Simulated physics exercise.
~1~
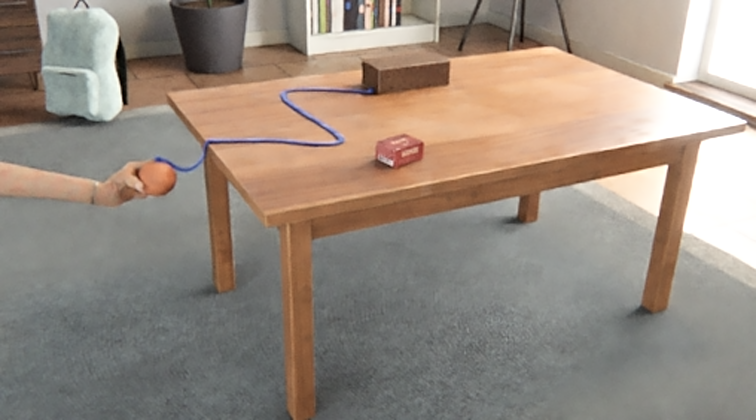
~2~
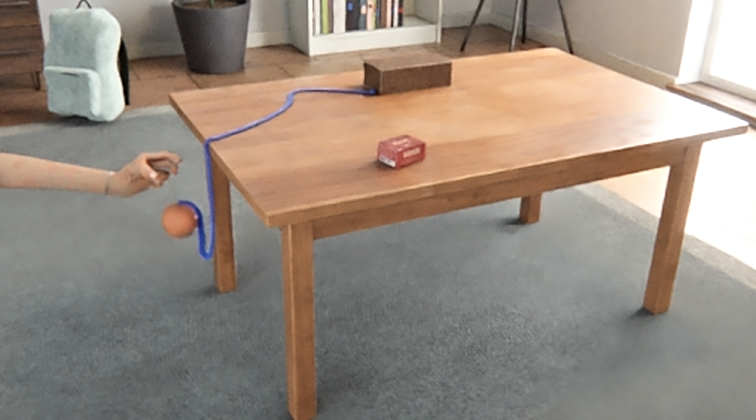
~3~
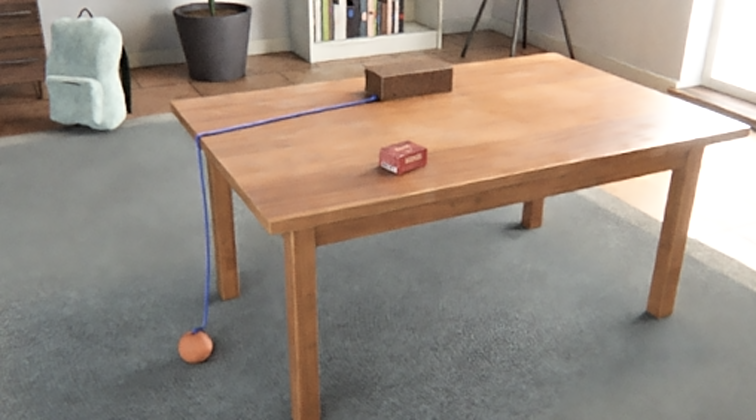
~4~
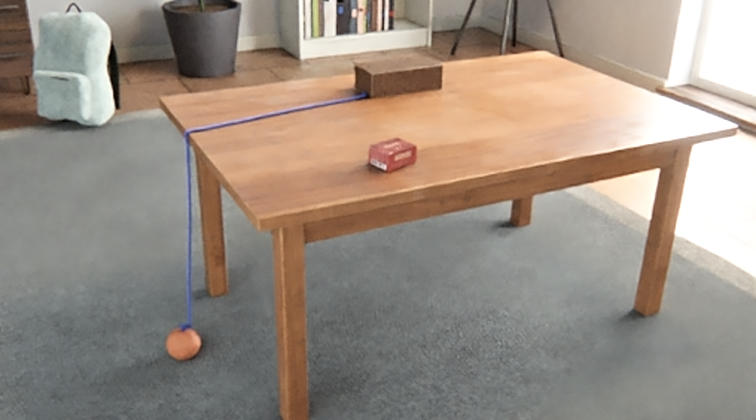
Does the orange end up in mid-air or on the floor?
The orange drops all the way and ends up on the floor, while the red box stays on the table.
In a bright room with a grey rug, seen from slightly above by a gently swaying camera, a wooden table stands before a bookshelf, a potted plant and a pale green backpack. A hand at the left holds an orange tied to a blue ribbon, which curves across the tabletop to a brown brick near the back, with a small red box closer to the front. The hand lets go and draws back, and the orange drops, pulling the ribbon over the table's left edge. The ribbon straightens as the orange reaches the floor and rests there. The brick and red box stay in place.
